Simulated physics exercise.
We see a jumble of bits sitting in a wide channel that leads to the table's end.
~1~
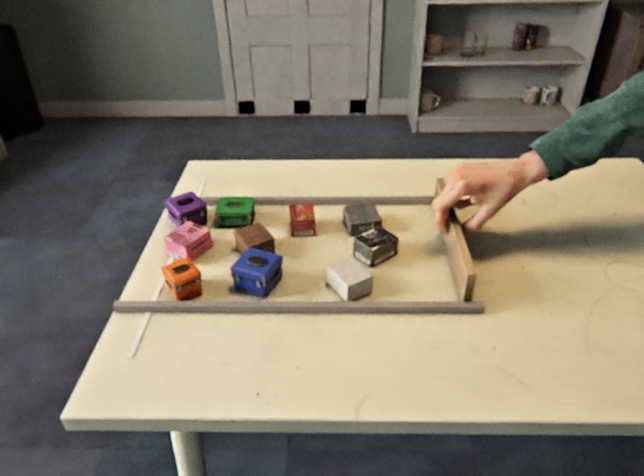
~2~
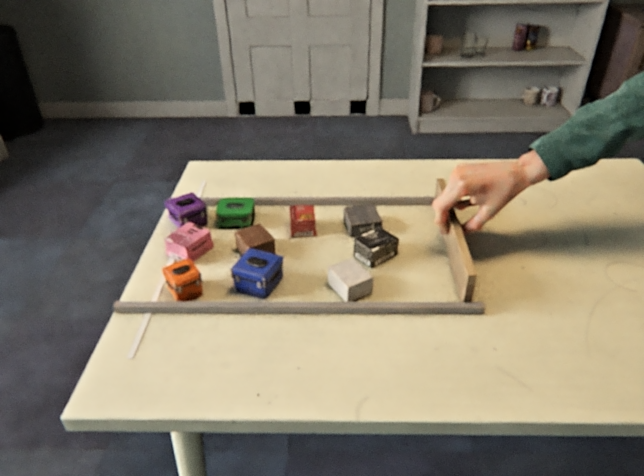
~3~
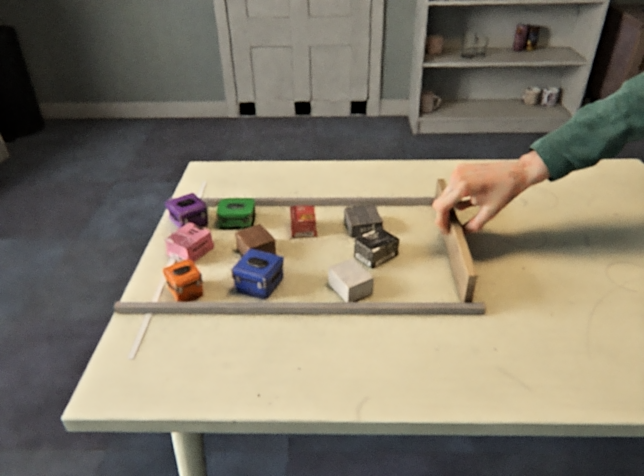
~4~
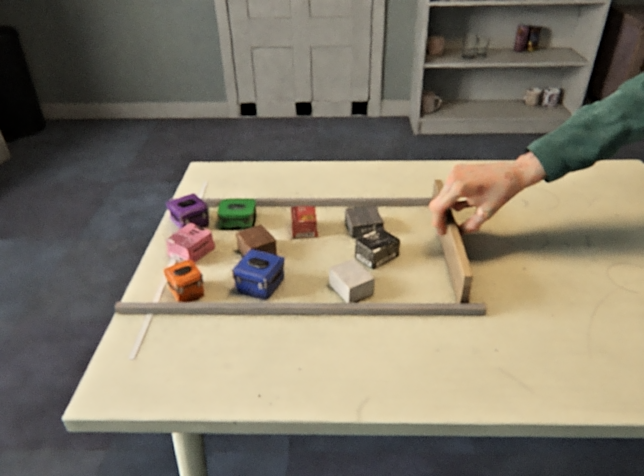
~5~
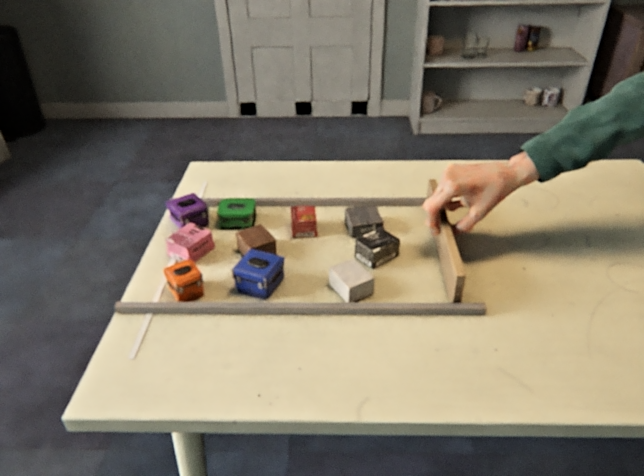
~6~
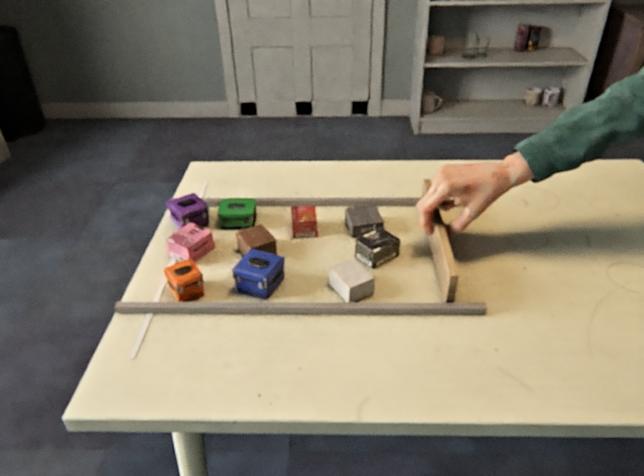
On a pale table in a room with a door and shelves behind, small coloured boxes sit scattered between two long rails, while a hand in a green sleeve holds an upright board at the right. The board stays nearly still at first, then the hand slides it slightly left, without touching the boxes.
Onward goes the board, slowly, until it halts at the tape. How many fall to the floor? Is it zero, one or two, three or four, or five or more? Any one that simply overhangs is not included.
The count that drops over the edge is at least five.
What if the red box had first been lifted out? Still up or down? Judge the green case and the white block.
So the green case goes off the edge and the white block is still there.
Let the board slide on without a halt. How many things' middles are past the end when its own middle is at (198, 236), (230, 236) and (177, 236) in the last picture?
In order, that gives 4, then 1, then 7.
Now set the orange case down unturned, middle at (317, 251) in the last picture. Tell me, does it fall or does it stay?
From that start, the object then is safe.
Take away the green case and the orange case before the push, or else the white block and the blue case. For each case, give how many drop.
Result: 5, then 4.
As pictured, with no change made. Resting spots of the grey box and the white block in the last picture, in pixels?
Close to (170, 223); the other close to (147, 276).
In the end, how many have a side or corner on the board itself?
In contact: 3.
Soon after, none off yet; purple case at rest near (189, 213); pink box at rest near (190, 244); orange case at rest near (185, 281).
Then, none off yet; purple case moved about its own width near (163, 212); pink box moving near (184, 244); orange case moved about its own width near (165, 279).
At rest, the number that fall off is five or more; fallen, red box, blue case, brown block, green case, orange case, pink box and purple case.
